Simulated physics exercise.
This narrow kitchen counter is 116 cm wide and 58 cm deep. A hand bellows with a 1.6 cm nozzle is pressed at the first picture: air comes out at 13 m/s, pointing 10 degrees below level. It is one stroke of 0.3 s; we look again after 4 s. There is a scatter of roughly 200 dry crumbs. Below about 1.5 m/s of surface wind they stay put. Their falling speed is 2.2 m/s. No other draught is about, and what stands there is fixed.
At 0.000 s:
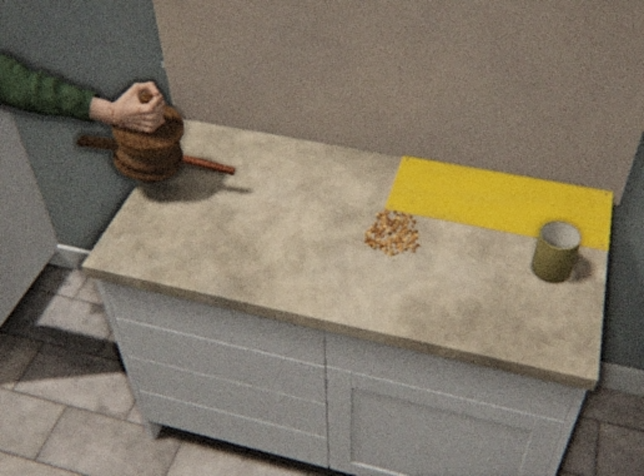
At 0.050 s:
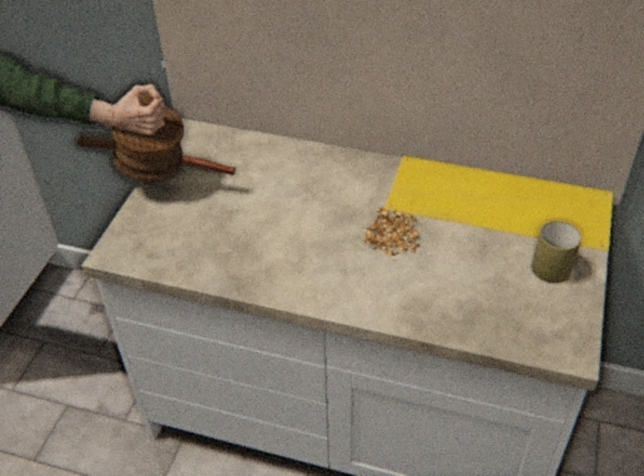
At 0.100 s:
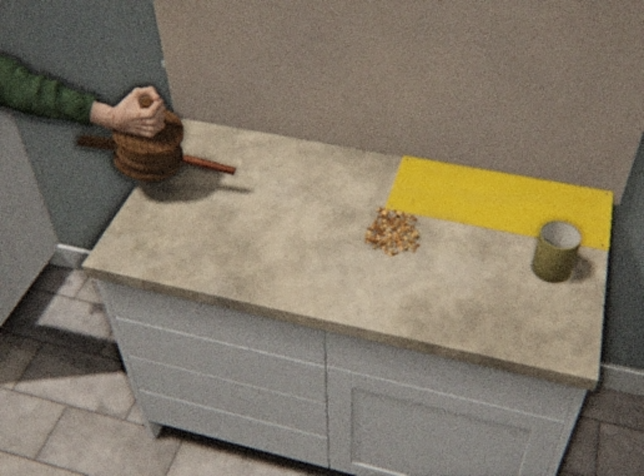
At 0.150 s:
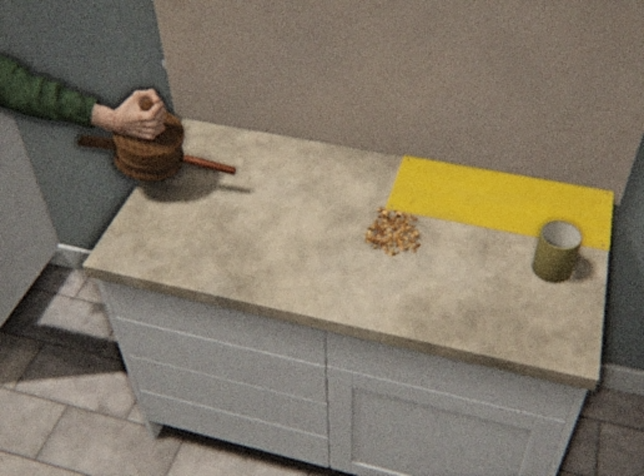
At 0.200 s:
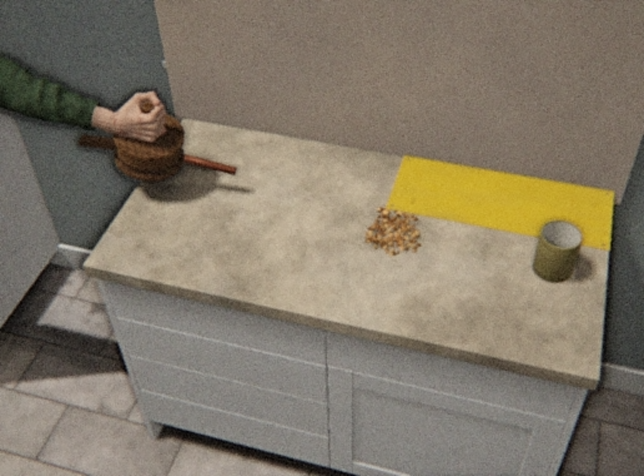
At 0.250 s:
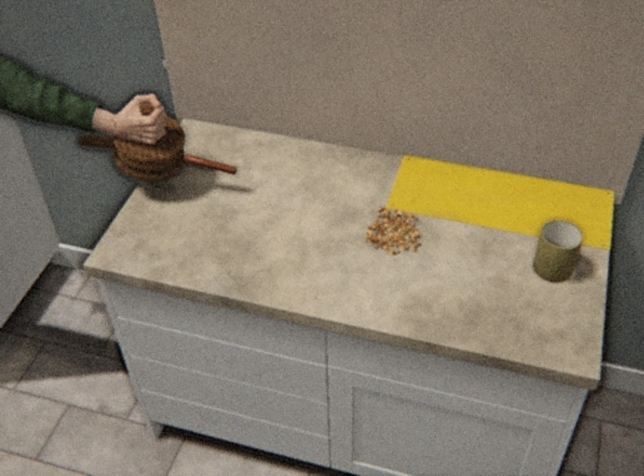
A hand in a green sleeve grips a round brown wooden bellows with a reddish nozzle at the far left corner of a mottled beige kitchen counter, seen from above at an angle. A small scatter of golden-brown crumbs lies near the middle, with a yellow sheet behind and an olive mug at right. The hand shifts barely, the crumbs stay put, and the view holds nearly steady.
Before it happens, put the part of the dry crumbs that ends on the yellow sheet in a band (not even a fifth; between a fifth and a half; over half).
Of the dry crumbs, not even a fifth end on the yellow sheet.
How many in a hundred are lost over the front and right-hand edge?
About 0 % front, 0 % right-hand.
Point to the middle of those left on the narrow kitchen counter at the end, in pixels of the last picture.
Around (452, 249).
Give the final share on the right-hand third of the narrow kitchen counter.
About 60 %.
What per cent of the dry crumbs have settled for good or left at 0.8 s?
Near 70 %.
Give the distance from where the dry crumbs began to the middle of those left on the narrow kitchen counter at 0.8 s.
About 15 cm.
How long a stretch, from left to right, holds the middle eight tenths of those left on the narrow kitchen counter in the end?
About 30 cm.
After 0.8 s, 100 % are still on the top, 4 % are on the yellow sheet; the middle of those left on the top is near (452, 249).
After 1.3 s, 100 % are still on the top, 6 % are on the yellow sheet; the middle of those left on the top is near (452, 249).
After 2.2 s, 100 % are still on the top, 6 % are on the yellow sheet; the middle of those left on the top is near (452, 249).
After 4.0 s, at the end, 6 % are on the yellow sheet; the middle of those left on the top is near (452, 249).
